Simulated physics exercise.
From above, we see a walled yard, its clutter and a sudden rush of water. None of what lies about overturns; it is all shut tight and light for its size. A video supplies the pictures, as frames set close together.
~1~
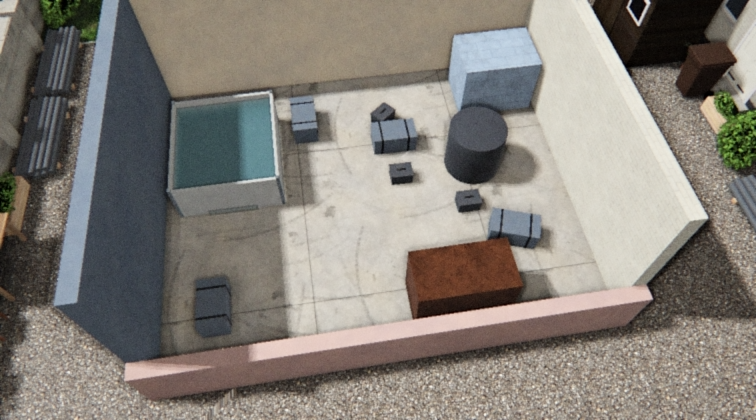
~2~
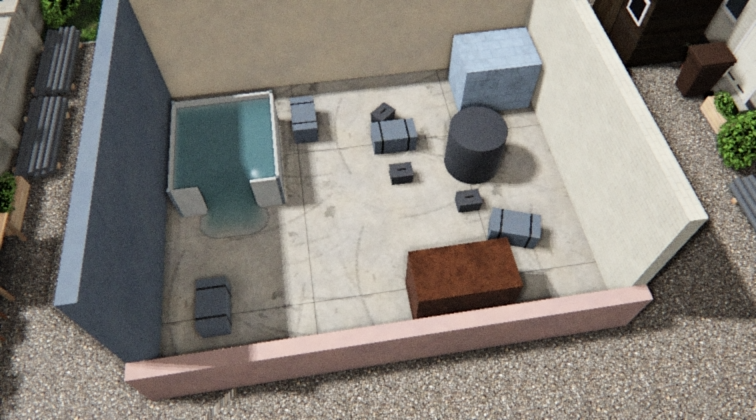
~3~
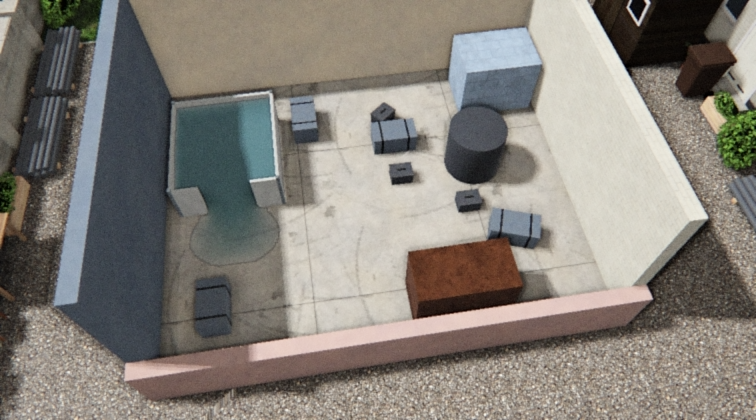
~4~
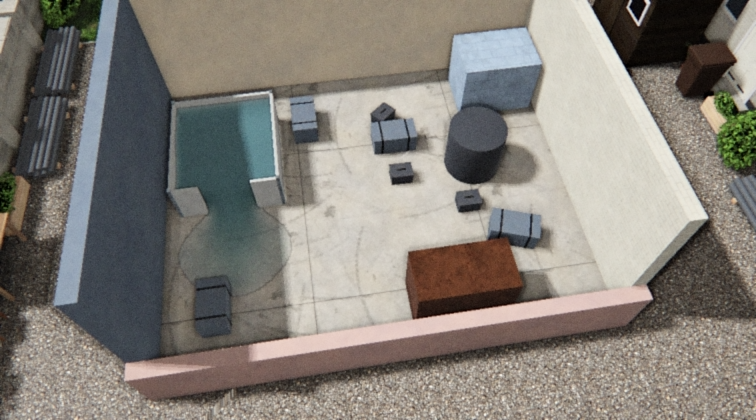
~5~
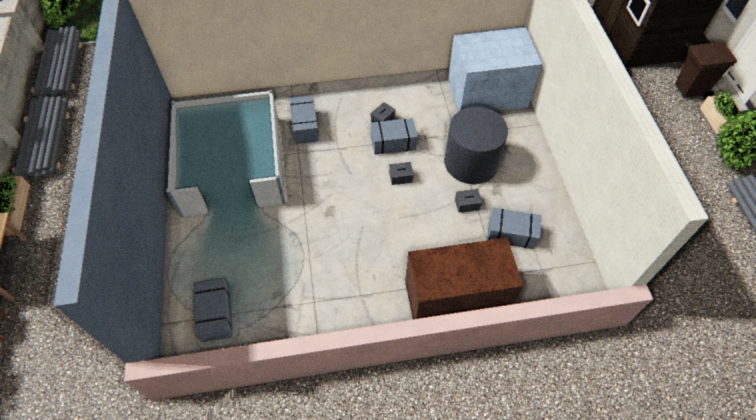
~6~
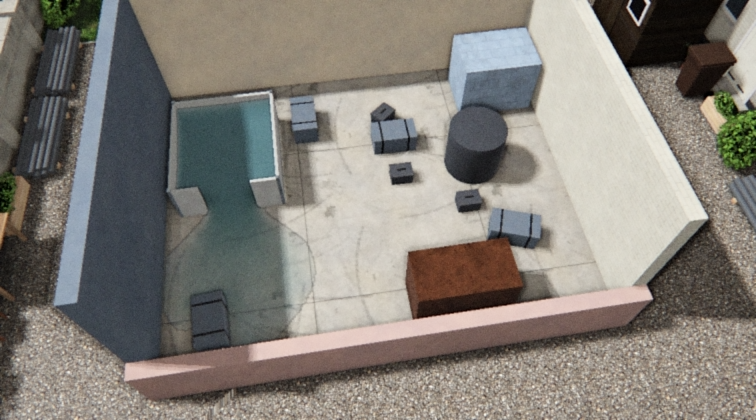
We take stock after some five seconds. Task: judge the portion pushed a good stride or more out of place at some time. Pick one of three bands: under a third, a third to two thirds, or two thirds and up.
Under a third.
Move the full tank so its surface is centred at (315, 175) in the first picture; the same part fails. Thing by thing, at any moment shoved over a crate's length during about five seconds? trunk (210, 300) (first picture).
It covered that distance.
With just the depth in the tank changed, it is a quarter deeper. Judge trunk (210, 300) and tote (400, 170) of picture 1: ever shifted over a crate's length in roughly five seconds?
Each in sequence - carried at least that far, carried at least that far.
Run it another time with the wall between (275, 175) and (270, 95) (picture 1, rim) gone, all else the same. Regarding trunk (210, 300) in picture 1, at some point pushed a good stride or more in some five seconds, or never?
Falls short.
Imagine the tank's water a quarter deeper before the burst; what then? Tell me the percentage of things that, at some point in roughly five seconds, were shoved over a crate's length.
Roughly 40 per cent of them.
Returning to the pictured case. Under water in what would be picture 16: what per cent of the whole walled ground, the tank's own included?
By my count it's near 30 in a hundred.
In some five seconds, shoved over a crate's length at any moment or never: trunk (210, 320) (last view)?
At least that much.
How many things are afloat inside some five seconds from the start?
1 of them.
A moment on, 0 of 7 are well off their spots; 1 afloat.
Next, 1 of 7 are well off their spots; 1 afloat.
Later, 1 of 7 are well off their spots; 1 afloat.
In the end, 1 of 7 are well off their spots, and 1 have been at some point; 1 afloat.
